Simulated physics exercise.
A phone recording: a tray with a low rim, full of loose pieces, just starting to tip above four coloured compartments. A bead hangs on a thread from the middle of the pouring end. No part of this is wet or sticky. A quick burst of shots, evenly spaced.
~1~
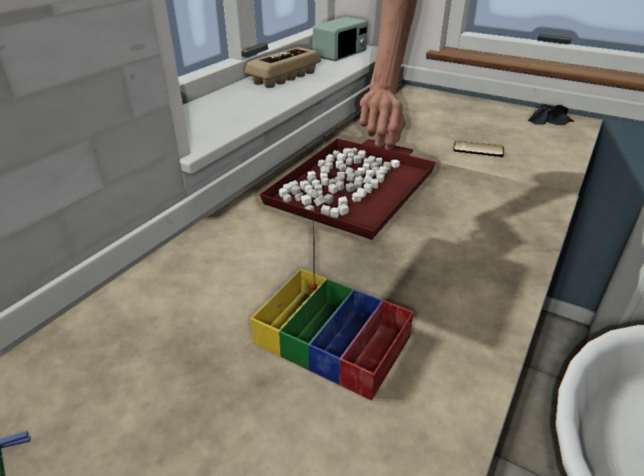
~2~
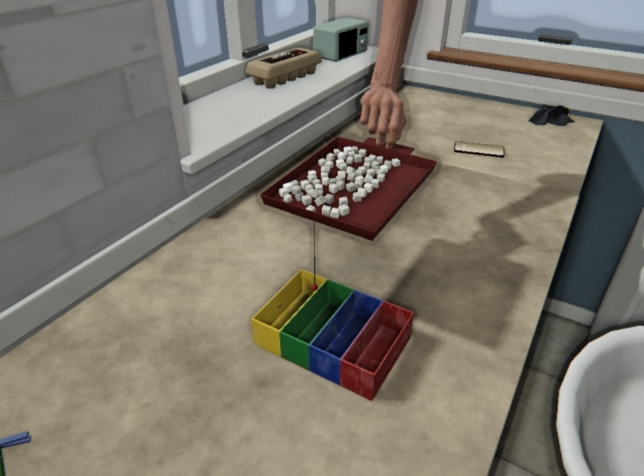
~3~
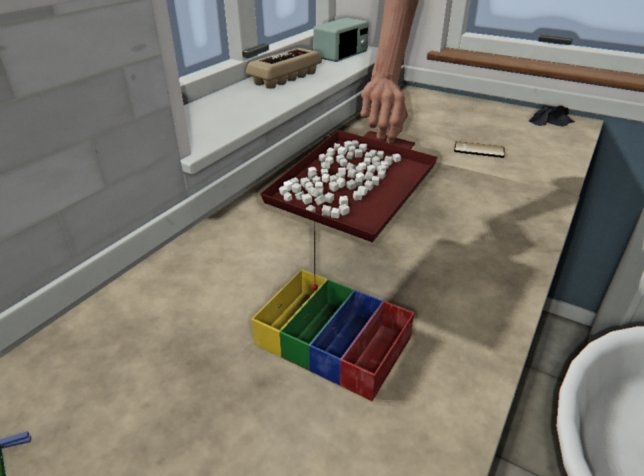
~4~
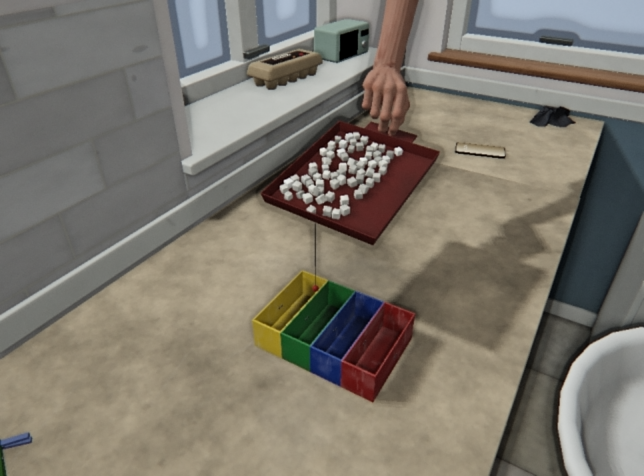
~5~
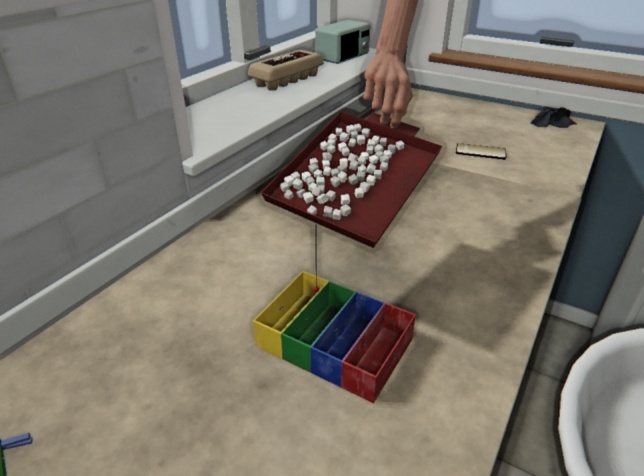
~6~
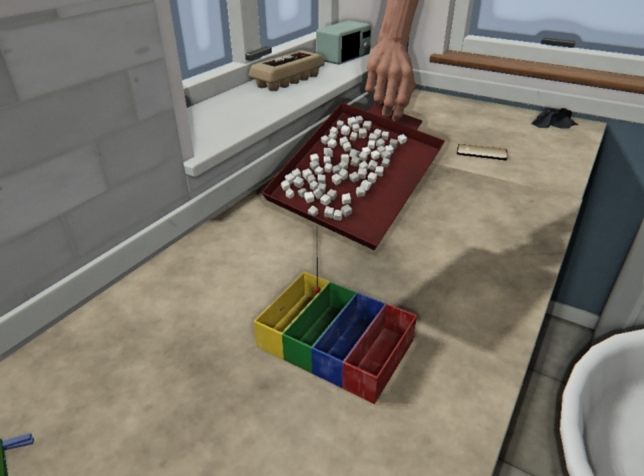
On a kitchen counter, a hand held a dark red tray of sugar cubes above yellow, green, blue and red compartments, keeping it level at first, then gradually tilting it toward its right corner.
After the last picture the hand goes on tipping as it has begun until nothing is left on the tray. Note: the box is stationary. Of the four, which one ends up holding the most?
The blue one.
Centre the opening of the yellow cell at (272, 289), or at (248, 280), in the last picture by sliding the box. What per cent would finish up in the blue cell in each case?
That makes 20 per cent, followed by 0 per cent.
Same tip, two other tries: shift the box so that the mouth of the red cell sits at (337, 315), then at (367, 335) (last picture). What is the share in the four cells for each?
Close to 40 per cent, followed by close to 90 per cent.
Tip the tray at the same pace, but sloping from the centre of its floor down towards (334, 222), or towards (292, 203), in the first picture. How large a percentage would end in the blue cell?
Lab note: Try 1 = 40 %, try 2 = 0 %.
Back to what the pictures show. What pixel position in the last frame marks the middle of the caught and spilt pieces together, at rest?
Near pixel (343, 353).
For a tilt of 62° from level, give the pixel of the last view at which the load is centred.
The middle of the load sits near (352, 208).
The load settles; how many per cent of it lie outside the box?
Roughly 0 percent of the load.
Soon after the last picture, tray tipped steeply; nearly all on the tray; a stray few falling or outside the box.
A little later, tray tipped past a quarter turn; most on the tray; a small part in the blue cell; a stray few in the red cell; a stray few in the green cell; a stray few falling or outside the box.
Later still, tray tipped past a quarter turn; about half in the blue cell; about a quarter in the green cell; about a quarter in the red cell; a small part falling or outside the box.
At rest, tray tipped past a quarter turn; about half in the blue cell; about a quarter in the green cell; about a quarter in the red cell; none in the yellow cell; a small part outside the box.
